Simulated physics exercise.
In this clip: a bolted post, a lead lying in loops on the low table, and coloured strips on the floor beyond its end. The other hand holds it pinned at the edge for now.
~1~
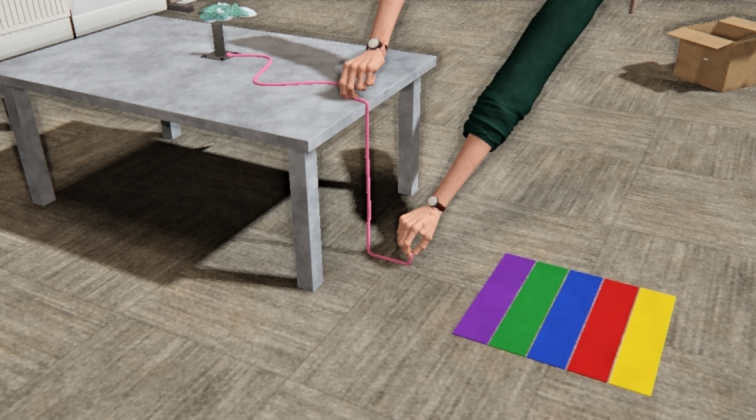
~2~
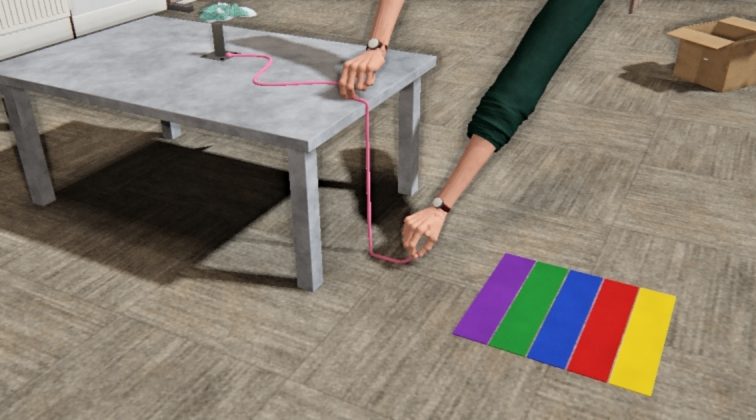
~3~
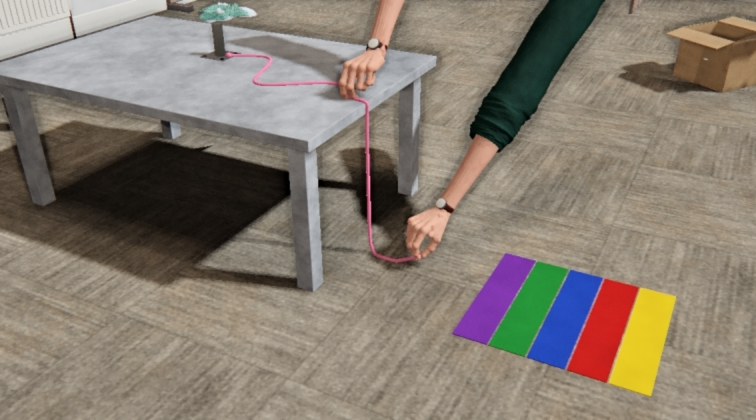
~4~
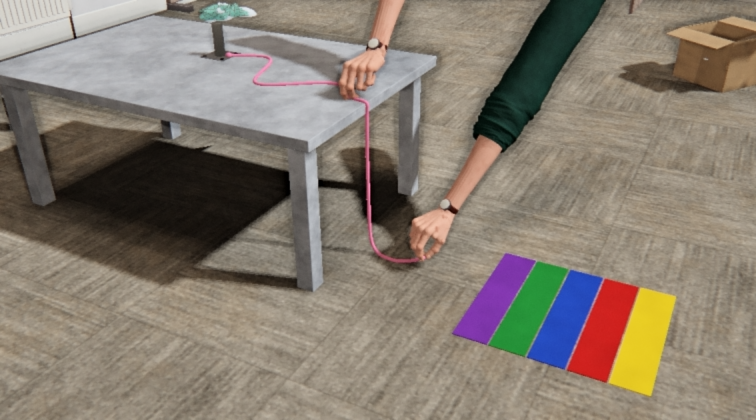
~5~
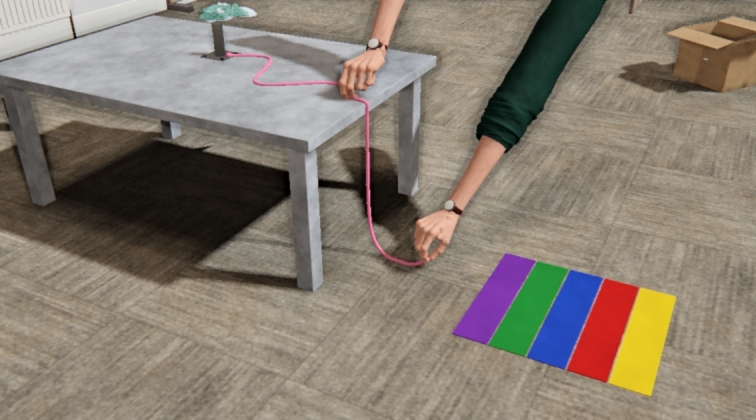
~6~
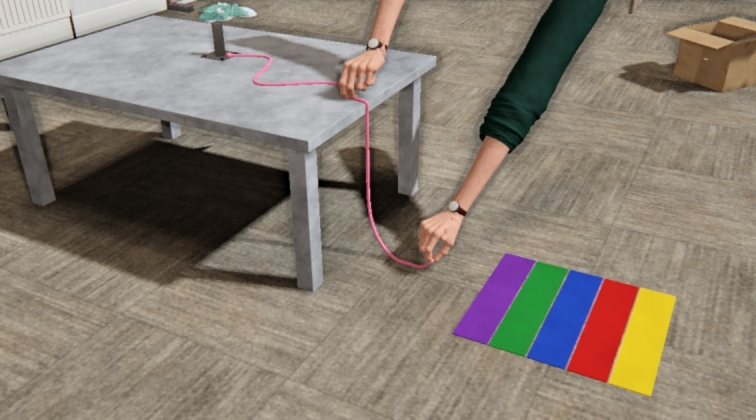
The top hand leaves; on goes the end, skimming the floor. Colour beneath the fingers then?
Red.
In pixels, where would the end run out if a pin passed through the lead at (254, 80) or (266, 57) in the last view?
In order, the pixels are (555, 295) and (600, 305).
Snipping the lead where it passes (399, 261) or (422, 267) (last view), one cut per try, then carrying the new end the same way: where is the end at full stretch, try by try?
(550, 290) and (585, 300).
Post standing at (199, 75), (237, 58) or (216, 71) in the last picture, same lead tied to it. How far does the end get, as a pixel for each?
First (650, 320), then (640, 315), then (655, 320).
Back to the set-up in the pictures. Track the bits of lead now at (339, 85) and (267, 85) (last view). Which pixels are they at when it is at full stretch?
Result - first point (381, 106), second point (324, 84).
Soon after, end near (537, 288); over green.
After that, end near (583, 301); over blue.
At the stop, end near (612, 309); over red. The end stops over the red strip.
